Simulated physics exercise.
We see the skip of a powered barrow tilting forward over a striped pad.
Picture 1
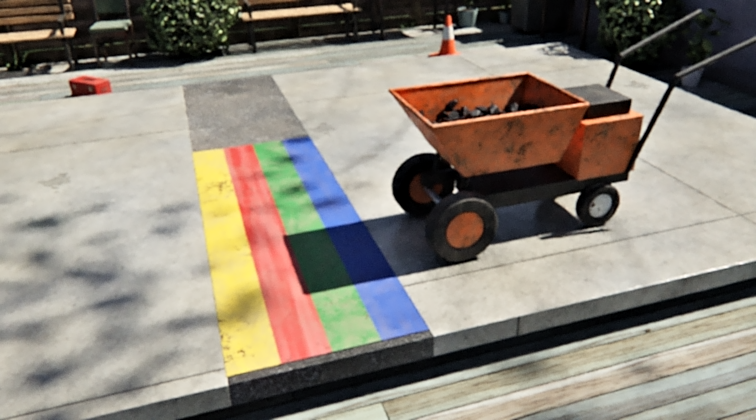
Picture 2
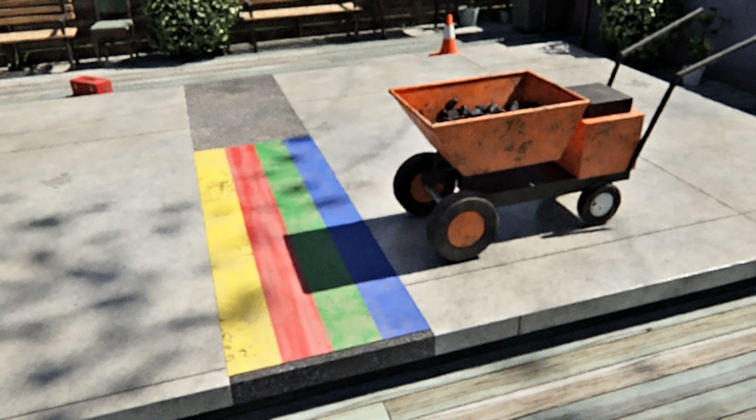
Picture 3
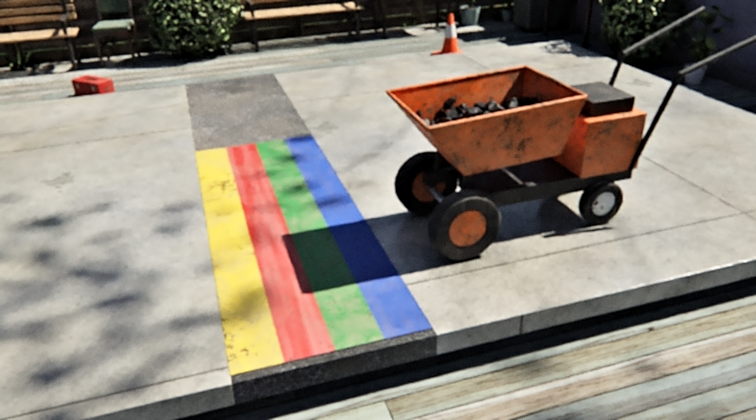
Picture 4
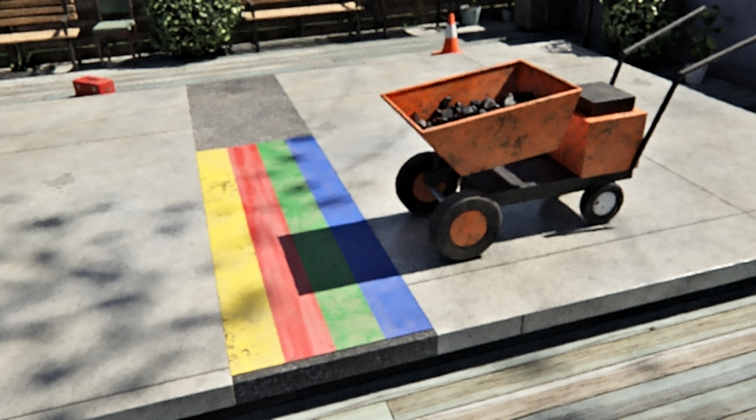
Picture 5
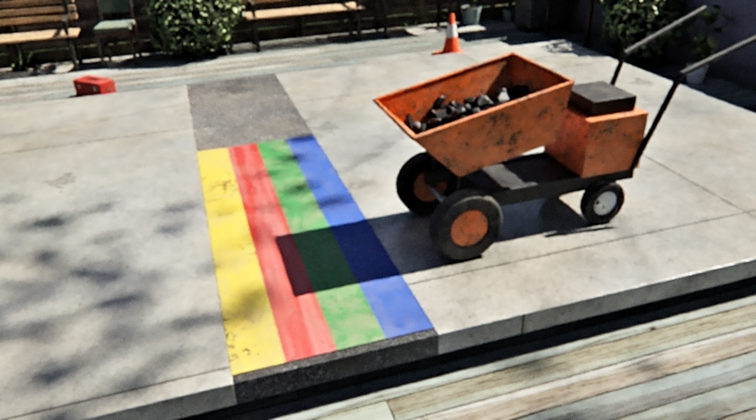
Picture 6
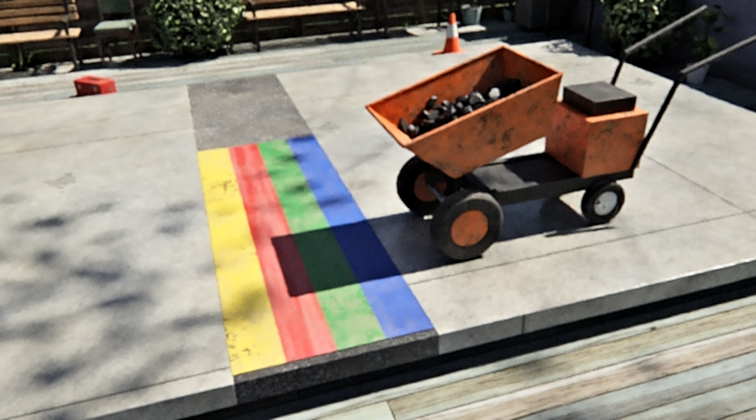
An orange skip of dark lumps on a wheeled barrow tilts forward beside a striped pad.
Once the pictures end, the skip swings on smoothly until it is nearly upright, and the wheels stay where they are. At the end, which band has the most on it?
The heap favours the green strip.
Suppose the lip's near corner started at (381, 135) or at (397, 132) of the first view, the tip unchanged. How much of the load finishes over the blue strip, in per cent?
Roughly 0 per cent, and 0 per cent.
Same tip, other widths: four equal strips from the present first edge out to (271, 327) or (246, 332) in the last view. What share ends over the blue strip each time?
Roughly 0 per cent, and 0 per cent.
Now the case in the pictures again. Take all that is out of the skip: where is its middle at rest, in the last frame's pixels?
Roughly at (308, 258).
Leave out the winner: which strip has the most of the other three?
It is red.
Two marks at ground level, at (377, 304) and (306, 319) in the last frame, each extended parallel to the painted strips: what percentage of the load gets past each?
Roughly 80 per cent, and 20 per cent.
Just after the last frame, skip tipped steeply; every one in the skip.
A moment on, skip tipped steeply; almost all in the skip; about a tenth over the green strip; just a few falling.
Further on, skip tipped right over; roughly a third in the skip; just a few over the blue strip; roughly a third over the green strip; roughly a quarter over the red strip; about a tenth over the yellow strip; just a few off the paint.
When it is over, skip tipped right over; roughly a quarter in the skip; just a few over the blue strip; roughly half over the green strip; roughly a quarter over the red strip; about a tenth over the yellow strip; just a few off the paint.
